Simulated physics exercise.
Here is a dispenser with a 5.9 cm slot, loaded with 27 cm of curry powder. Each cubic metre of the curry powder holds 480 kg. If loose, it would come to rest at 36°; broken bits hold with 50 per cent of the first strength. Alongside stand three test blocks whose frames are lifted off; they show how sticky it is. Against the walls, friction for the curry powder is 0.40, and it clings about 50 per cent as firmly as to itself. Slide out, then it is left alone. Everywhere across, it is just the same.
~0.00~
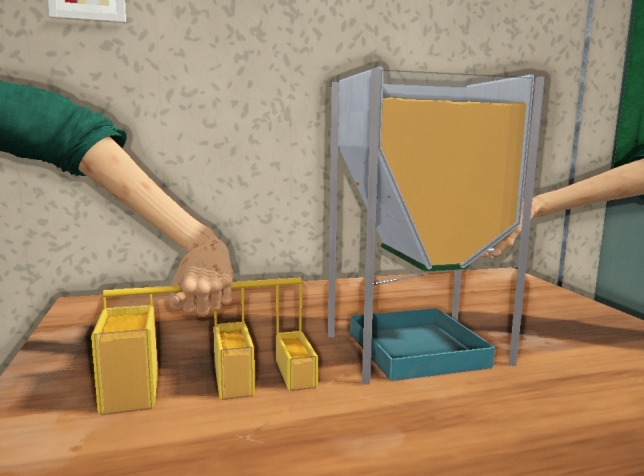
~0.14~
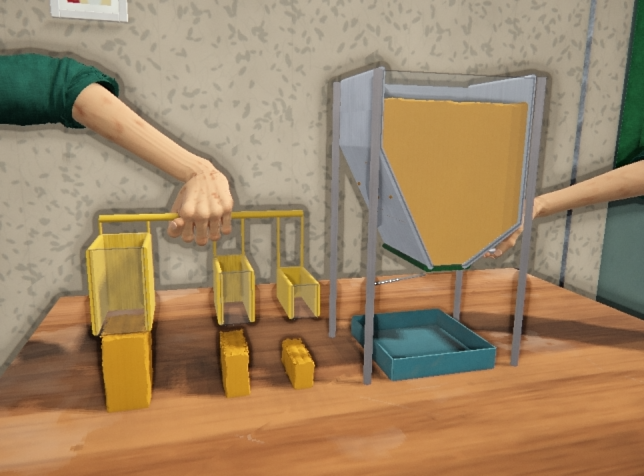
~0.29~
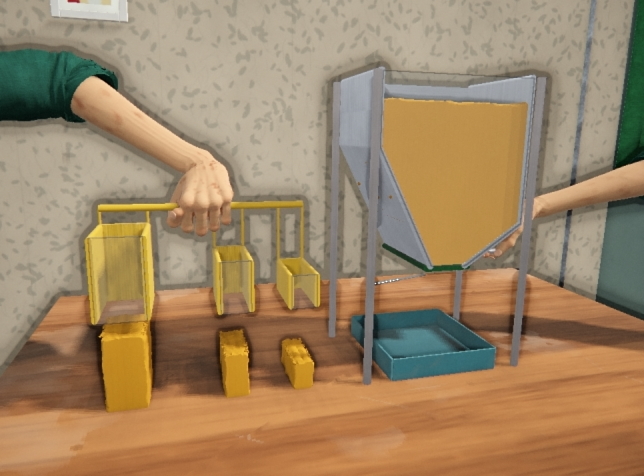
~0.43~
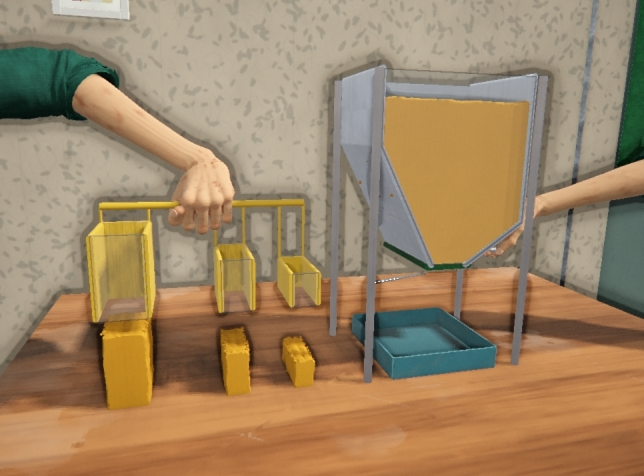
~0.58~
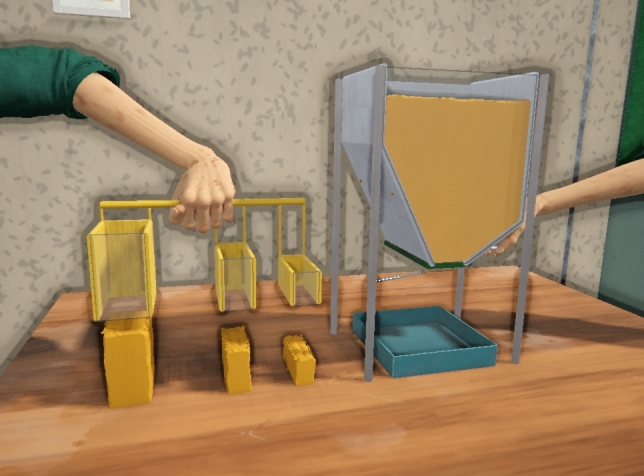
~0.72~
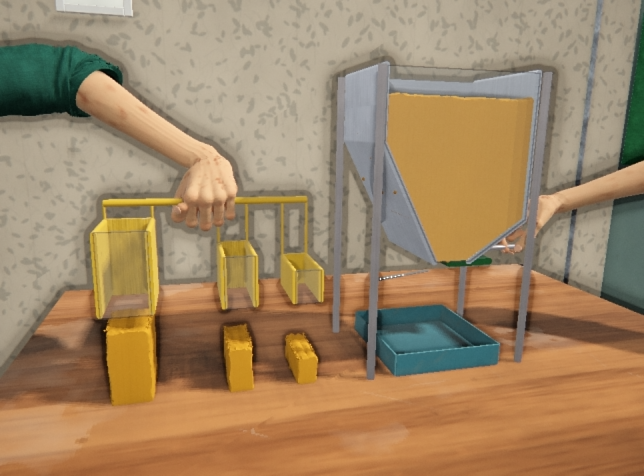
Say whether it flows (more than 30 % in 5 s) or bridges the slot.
Here the curry powder locks up.
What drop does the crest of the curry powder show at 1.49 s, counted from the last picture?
The gap comes to some 0.0 centimetres.
After 1.07 s, 0 % has run out.
After 1.49 s, 0 % has run out.
After 1.90 s, 0 % has run out.
After 2.32 s, 0 % has run out.
After 5.62 s, at the end, 0 % has run out.
